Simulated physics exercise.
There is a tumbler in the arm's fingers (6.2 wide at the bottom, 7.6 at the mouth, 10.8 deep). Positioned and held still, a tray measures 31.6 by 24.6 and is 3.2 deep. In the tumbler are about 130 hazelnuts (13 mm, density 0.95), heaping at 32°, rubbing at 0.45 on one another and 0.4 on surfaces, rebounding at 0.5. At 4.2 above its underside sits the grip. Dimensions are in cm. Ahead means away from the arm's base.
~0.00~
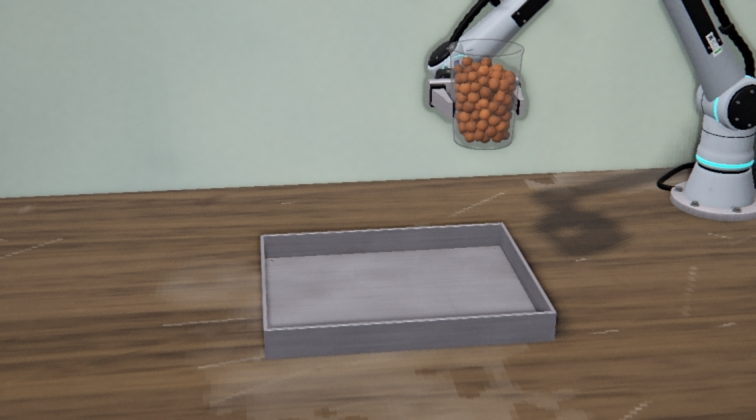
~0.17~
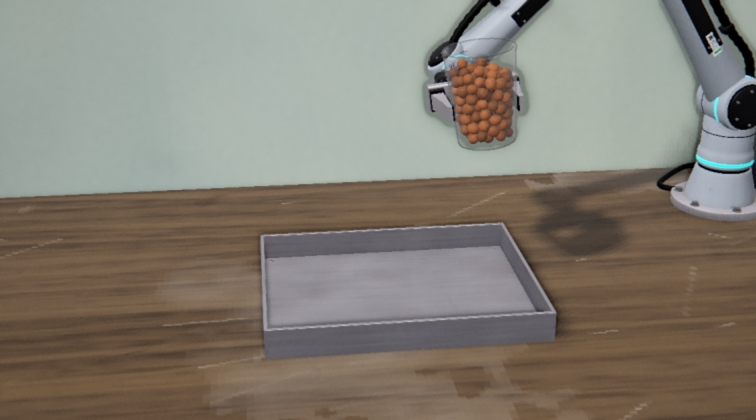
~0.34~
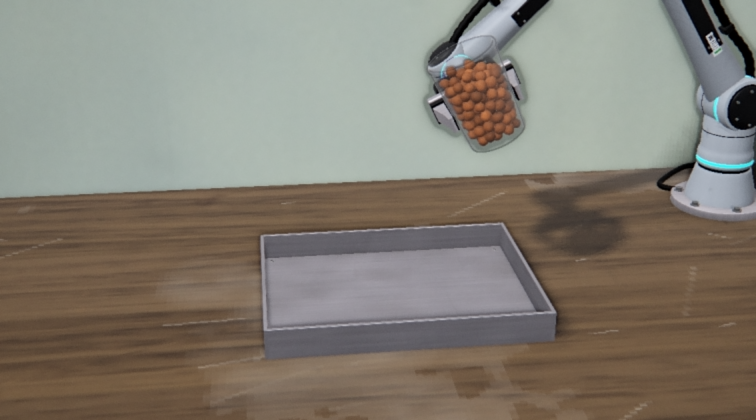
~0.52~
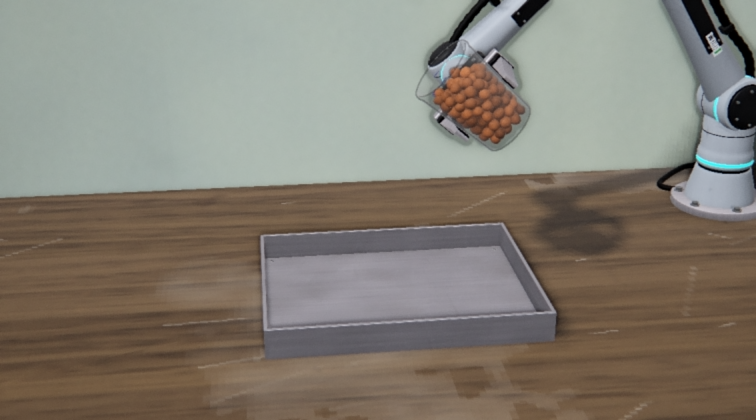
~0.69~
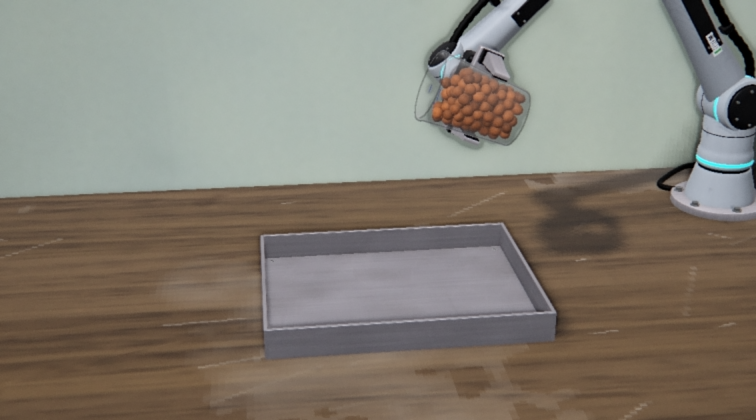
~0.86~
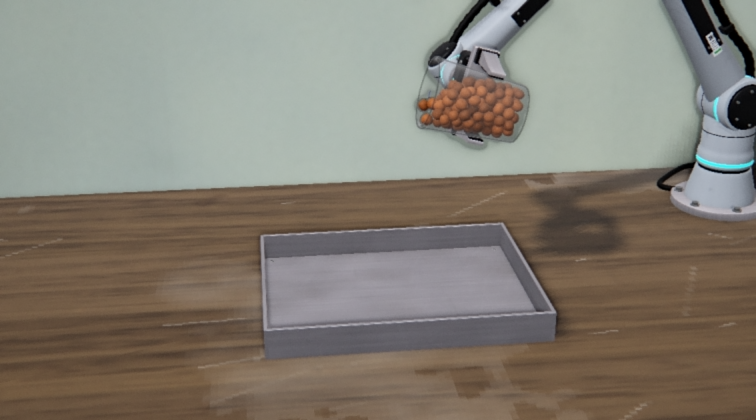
Robotic arm tilting a clear tumbler of round orange-brown nuts leftward until nearly sideways, above an empty grey tray on a wooden table.
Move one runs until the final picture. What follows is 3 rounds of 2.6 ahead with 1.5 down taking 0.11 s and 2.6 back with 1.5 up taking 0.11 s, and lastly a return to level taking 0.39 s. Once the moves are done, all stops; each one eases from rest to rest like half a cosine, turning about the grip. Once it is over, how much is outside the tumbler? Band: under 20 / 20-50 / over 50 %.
20-50 %.
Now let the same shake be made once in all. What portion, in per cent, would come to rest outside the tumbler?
I'd expect something close to 10 per cent.
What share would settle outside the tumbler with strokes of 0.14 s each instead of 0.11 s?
Then about 20 per cent.
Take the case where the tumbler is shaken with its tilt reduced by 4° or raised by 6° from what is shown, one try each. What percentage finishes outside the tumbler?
About 20 per cent for the first try and 40 per cent for the second.
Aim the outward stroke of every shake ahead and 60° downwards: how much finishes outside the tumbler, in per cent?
I'd say close to 10 per cent.
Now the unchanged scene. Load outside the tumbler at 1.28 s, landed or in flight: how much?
By then near 15 % is out.
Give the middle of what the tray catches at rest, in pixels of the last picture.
Centre estimate: Around (339, 290).
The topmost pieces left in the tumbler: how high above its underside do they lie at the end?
8.5 cm.
By 1.28 s, tilted 74° forward, highest piece 25 above the table; 115 in the tumbler, 10 in the tray, 8 in flight or on a rim.
By 1.70 s, tilted 41° forward, highest piece 28 above the table; 101 in the tumbler, 30 in the tray, 2 in flight or on a rim.
By 2.11 s, level, highest piece 28 above the table; 99 in the tumbler, 34 in the tray.
By 3.16 s, level, highest piece 28 above the table; 99 in the tumbler, 34 in the tray.
Final count, 99 in the tumbler, 34 in the tray. That is 26 % outside the tumbler.
